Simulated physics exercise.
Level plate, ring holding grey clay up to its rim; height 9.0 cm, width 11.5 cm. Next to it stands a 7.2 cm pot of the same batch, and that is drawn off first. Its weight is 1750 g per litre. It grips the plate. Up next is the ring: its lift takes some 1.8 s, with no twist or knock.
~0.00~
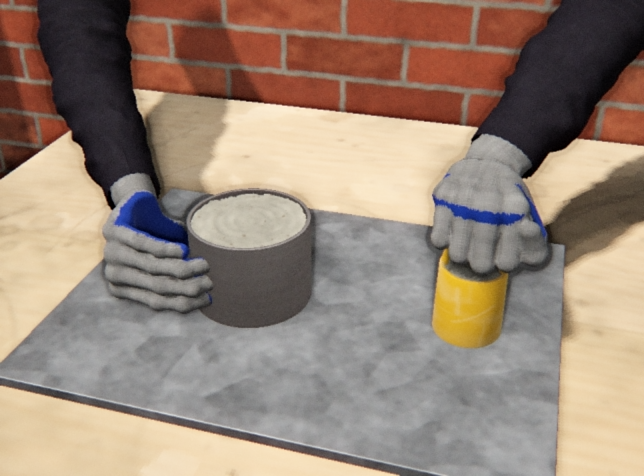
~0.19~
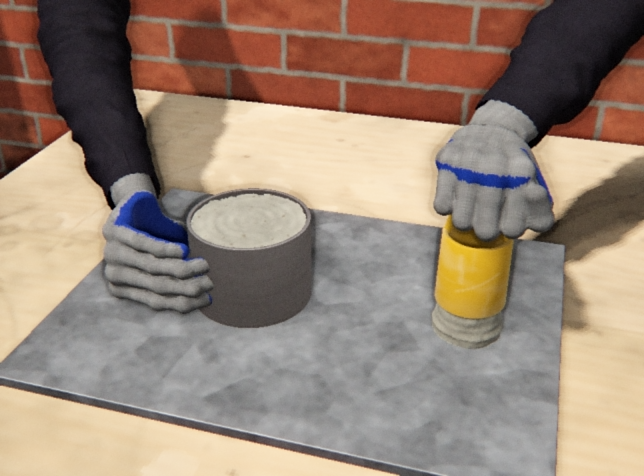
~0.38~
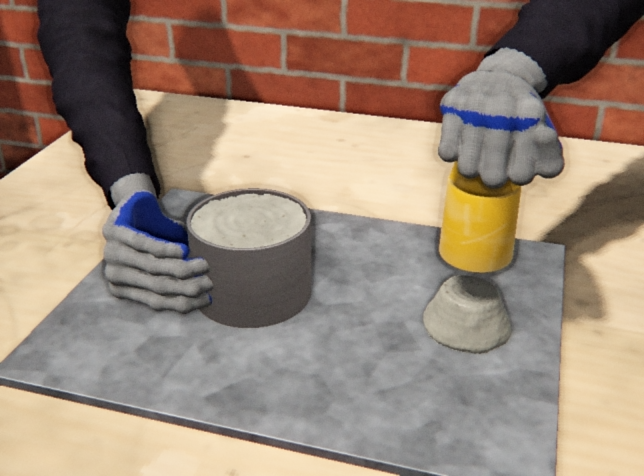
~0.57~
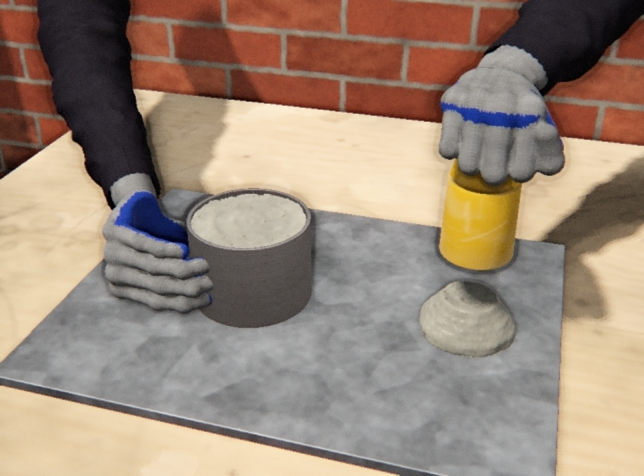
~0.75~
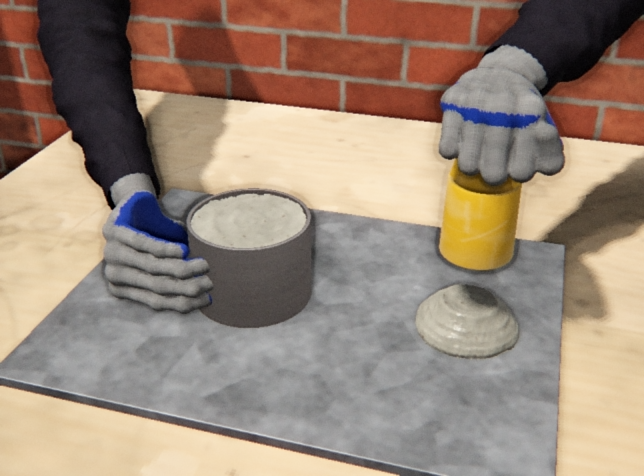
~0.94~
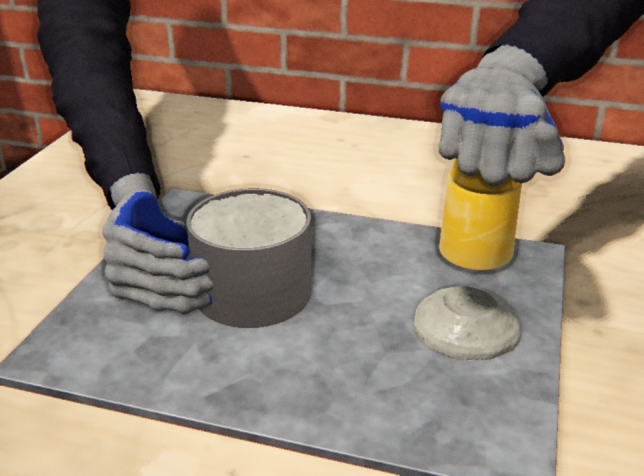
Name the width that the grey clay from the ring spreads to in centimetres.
It comes to about 23.4 cm.
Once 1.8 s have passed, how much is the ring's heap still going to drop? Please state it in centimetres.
About 2.5 cm more.
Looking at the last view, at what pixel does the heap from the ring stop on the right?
Around (364, 294).
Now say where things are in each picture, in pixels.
The first frame shows middle of the pot's mouth at (474, 267), still down; middle of the ring's top at (249, 219), not yet moved.
The second frame shows middle of the pot's mouth at (478, 235), raised 3.5 cm; middle of the ring's top at (249, 219), not yet moved.
The third frame shows middle of the pot's mouth at (484, 185), raised 8.7 cm; the pot's heap 4.6 cm high and 8.6 cm wide, top at (470, 293); middle of the ring's top at (249, 219), not yet moved.
The fourth frame shows middle of the pot's mouth at (485, 182), raised 9.0 cm; the pot's heap 3.9 cm high and 9.5 cm wide, top at (470, 299); middle of the ring's top at (249, 219), not yet moved.
The fifth frame shows middle of the pot's mouth at (485, 182), raised 9.0 cm; the pot's heap 3.5 cm high and 10 cm wide, top at (469, 303); middle of the ring's top at (249, 219), not yet moved.
The sixth frame shows middle of the pot's mouth at (485, 182), raised 9.0 cm; the pot's heap 3.1 cm high and 11 cm wide, top at (469, 305); middle of the ring's top at (249, 219), not yet moved.
After 1.4 s, the ring is up 2.2 cm; the grey clay has come down 0.5 cm to 8.5 cm and is 13 cm wide.
After 1.8 s, the ring is up 5.3 cm; the grey clay has come down 3.2 cm to 5.8 cm and is 18 cm wide.
After 2.3 s, the ring is up 9.2 cm; the grey clay has come down 5.0 cm to 4.0 cm and is 21 cm wide.
After 2.8 s, the ring is clear; the grey clay has come down 5.4 cm to 3.6 cm and is 22 cm wide.
After 4.9 s, at rest, the ring is clear; the grey clay has come down 5.7 cm to 3.3 cm and is 23 cm wide.
